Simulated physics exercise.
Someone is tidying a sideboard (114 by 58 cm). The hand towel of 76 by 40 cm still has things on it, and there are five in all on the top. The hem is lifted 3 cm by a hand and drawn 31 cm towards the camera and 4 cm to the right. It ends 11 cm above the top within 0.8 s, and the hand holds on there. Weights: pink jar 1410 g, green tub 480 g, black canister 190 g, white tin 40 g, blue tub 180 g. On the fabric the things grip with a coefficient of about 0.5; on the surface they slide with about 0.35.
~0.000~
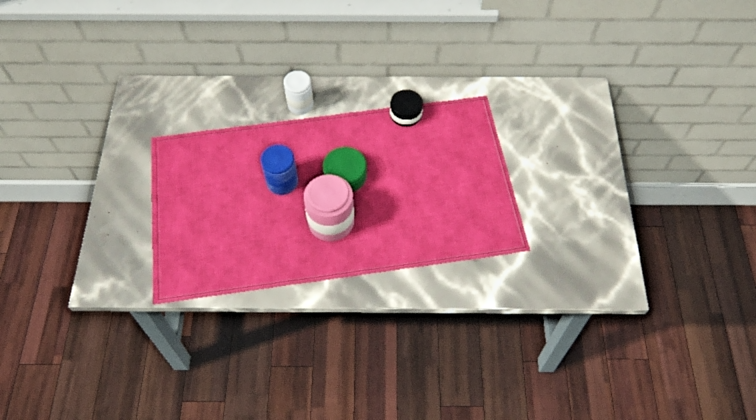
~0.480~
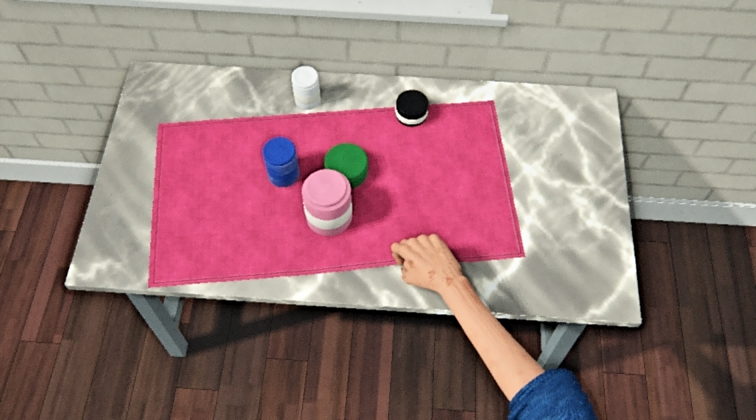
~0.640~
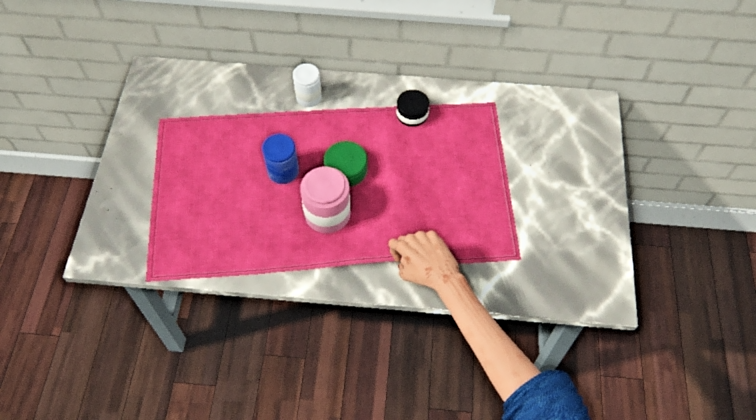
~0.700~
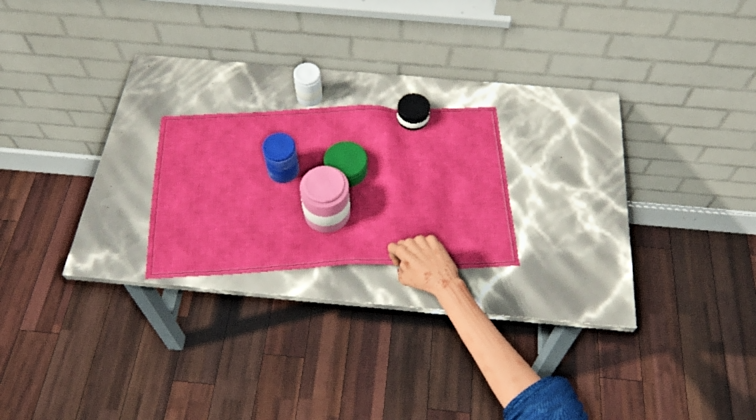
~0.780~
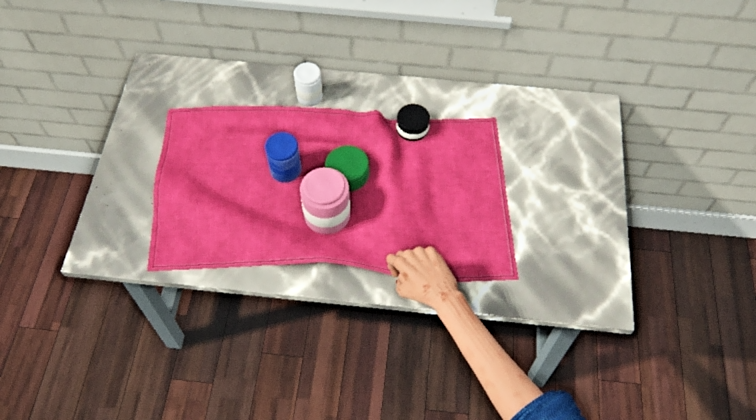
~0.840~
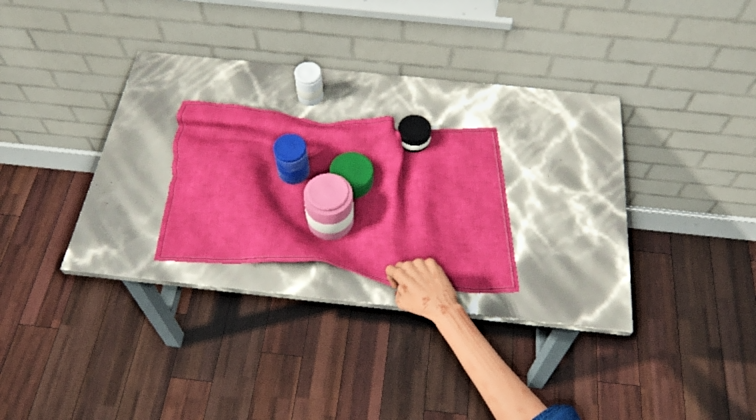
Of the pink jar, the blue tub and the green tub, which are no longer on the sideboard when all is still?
In the end the pink jar fails to stay up; the blue tub fails to stay up; the green tub fails to stay up.
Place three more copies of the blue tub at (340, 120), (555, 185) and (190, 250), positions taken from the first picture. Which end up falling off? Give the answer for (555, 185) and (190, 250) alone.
Log, listed order - kept / lost.
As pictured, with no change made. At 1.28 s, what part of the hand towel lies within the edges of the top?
Roughly 50%.
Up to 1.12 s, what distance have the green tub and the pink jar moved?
About: Green tub 15 cm, pink jar 20 cm.
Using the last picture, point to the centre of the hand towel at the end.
Centre in the last view: Approx. (446, 334).
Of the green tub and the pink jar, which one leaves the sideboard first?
It's the pink one that goes before the other.
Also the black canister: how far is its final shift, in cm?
For the black canister, I get 45 cm from where it started.
By 1.0 s, 90 % of the hand towel is still over the top; blue tub 11 cm off its start, pink jar 11 cm off its start, green tub 10 cm off its start.
By 1.1 s, 75 % of the hand towel is still over the top; pink jar 21 cm off its start, blue tub 19 cm off its start, green tub 17 cm off its start.
By 1.3 s, 50 % of the hand towel is still over the top; pink jar 30 cm off its start at (377, 334), blue tub 28 cm off its start at (351, 243), green tub 24 cm off its start at (392, 251).
By 1.4 s, 25 % of the hand towel is still over the top; blue tub 40 cm off its start, pink jar over the edge, green tub 32 cm off its start.
By 3.0 s, 20 % of the hand towel is still over the top; blue tub over the edge, pink jar over the edge, green tub over the edge, black canister 43 cm off its start at (481, 270).
